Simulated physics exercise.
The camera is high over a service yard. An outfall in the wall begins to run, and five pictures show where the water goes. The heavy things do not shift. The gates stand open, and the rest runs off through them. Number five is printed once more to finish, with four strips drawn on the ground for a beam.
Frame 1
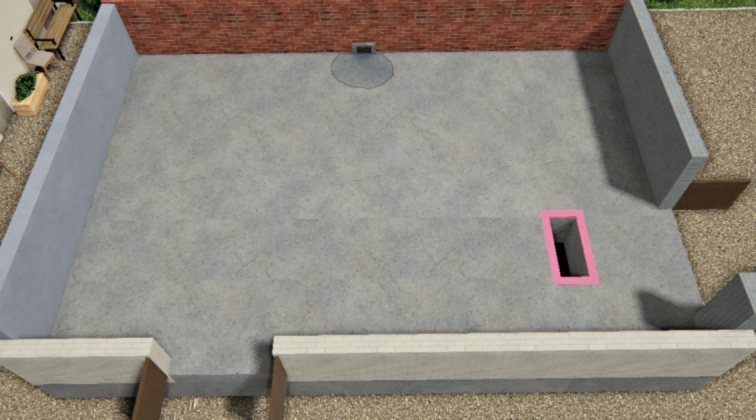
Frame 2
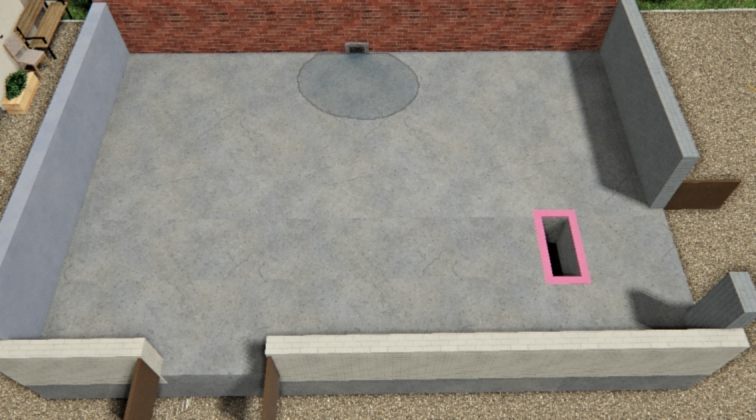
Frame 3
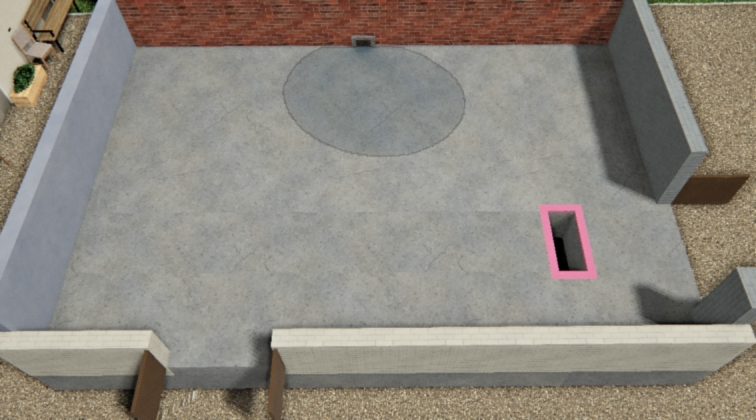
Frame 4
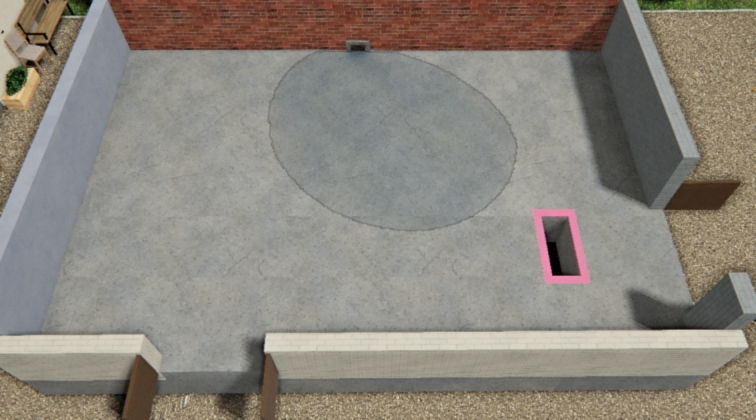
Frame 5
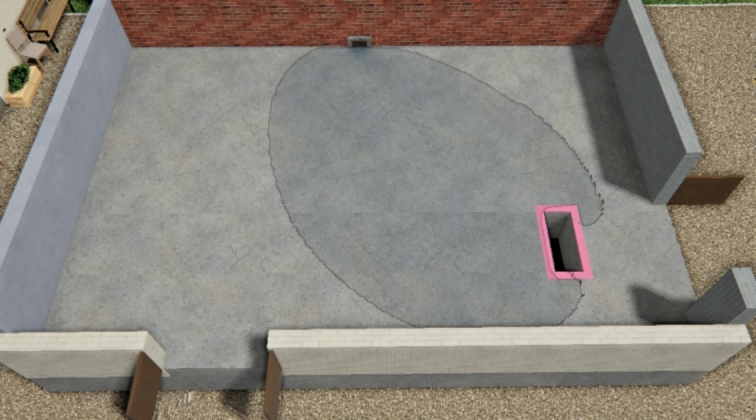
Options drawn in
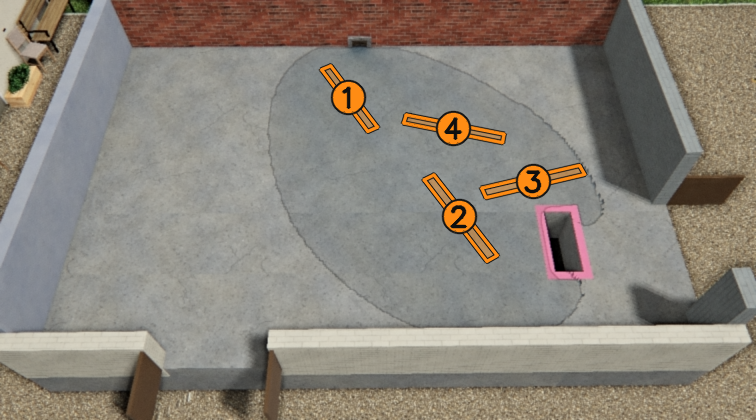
Water spreads from the brick wall across the grey yard and reaches the pink-edged drain.
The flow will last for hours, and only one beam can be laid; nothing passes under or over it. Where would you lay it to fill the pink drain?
The best place is 1.
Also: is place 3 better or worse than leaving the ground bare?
It is worse.
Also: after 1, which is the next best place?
2.
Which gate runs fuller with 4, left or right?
More leaves on the right.
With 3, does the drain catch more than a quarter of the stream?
No, it does not.
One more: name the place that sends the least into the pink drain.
Place 3.
On the marked copy, 1 from (326, 67) to (372, 129); 2 from (429, 177) to (492, 258); 3 from (483, 192) to (582, 169); 4 from (404, 118) to (503, 138).
With 1, about 35 % of the stream runs into the pink drain, about 65 % out by the gates.
With 2, about 27 % of the stream runs into the pink drain, about 73 % out by the gates.
With 3, about 14 % of the stream runs into the pink drain, about 86 % out by the gates.
With 4, about 17 % of the stream runs into the pink drain, about 83 % out by the gates.
